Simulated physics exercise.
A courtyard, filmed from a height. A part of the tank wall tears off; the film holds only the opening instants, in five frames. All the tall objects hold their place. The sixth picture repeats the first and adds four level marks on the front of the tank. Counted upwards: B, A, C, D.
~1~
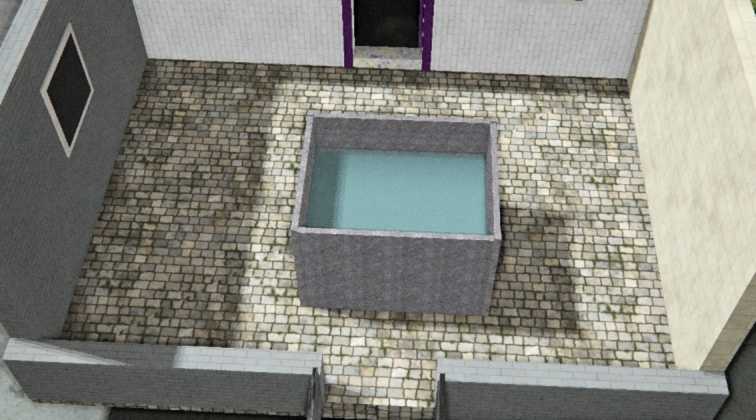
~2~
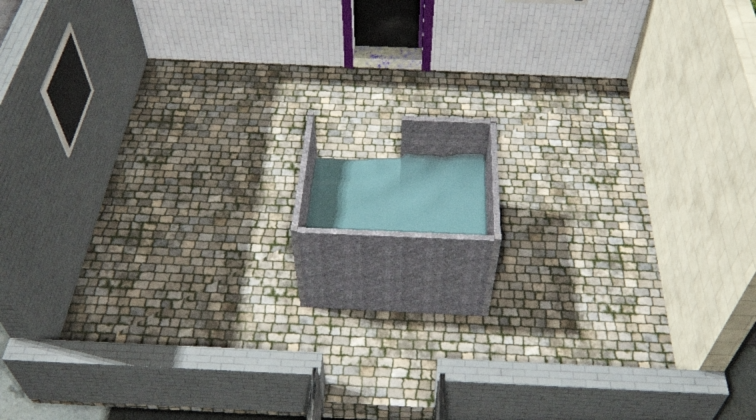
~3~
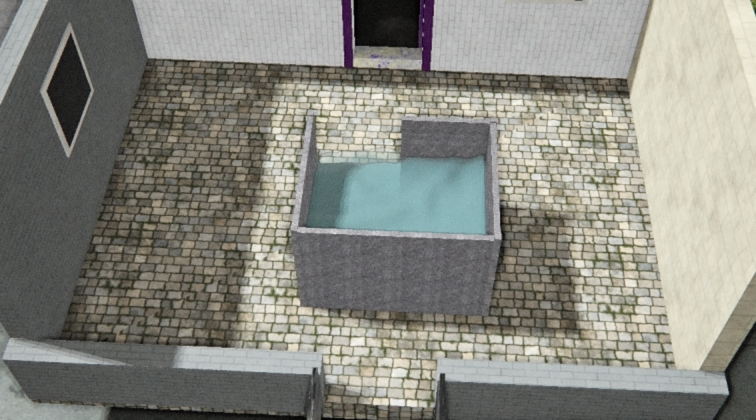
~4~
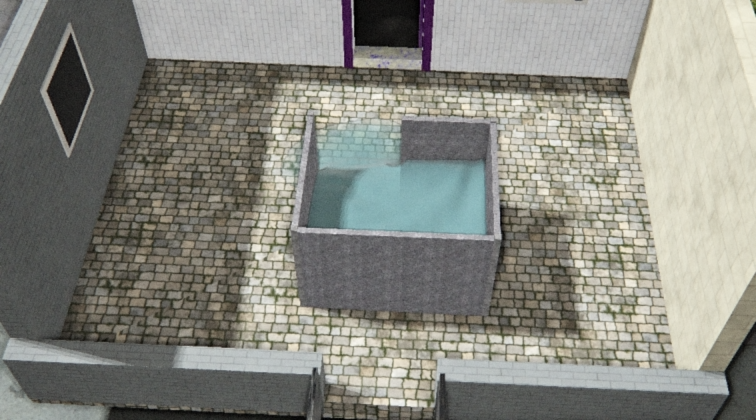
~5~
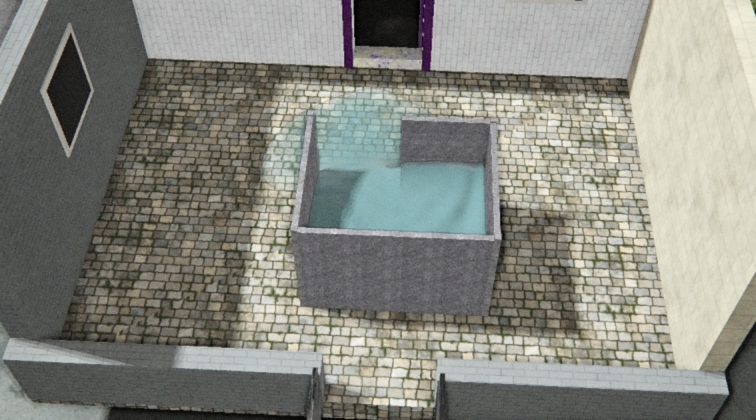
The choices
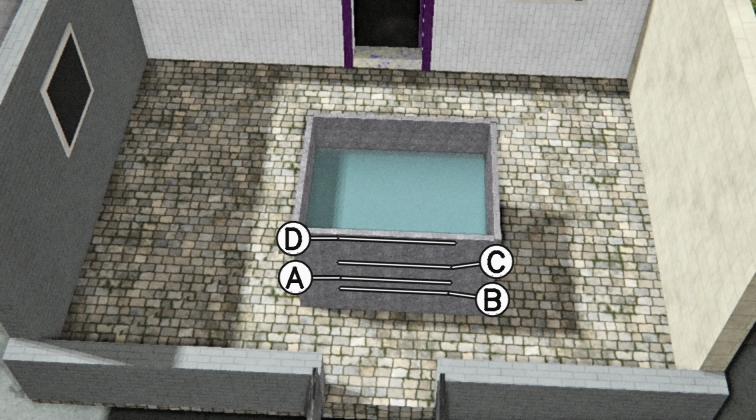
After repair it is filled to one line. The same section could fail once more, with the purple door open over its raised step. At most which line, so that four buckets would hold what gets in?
Choose B.
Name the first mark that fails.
A.
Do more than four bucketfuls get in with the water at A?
Yes, that goes wrong.
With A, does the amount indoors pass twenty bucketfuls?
No, less.
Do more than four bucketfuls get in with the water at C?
Yes.
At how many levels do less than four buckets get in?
One of them.
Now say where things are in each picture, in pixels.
The first picture shows water in the tank at rest, its middle at (398, 202); foot of the purple doorway at (387, 68); open gate at (380, 352).
In the second picture, water covers 1 % of the ground, its front hidden from here.
In the third picture, water covers 3 % of the ground, its front hidden from here.
In the fourth picture, water covers 7 % of the ground, its front hidden from here.
In the fifth picture, 12 % of the ground under water, visible out to (279, 144).
In white, A at (394, 280); B at (394, 290); C at (395, 264); D at (395, 240); from the bottom up B, A, C, D.
For mark A, about 7 bucketfuls get in.
For mark B, a splash gets over, under a bucket.
For mark C, dozens of bucketfuls pour in.
For mark D, dozens of bucketfuls pour in.
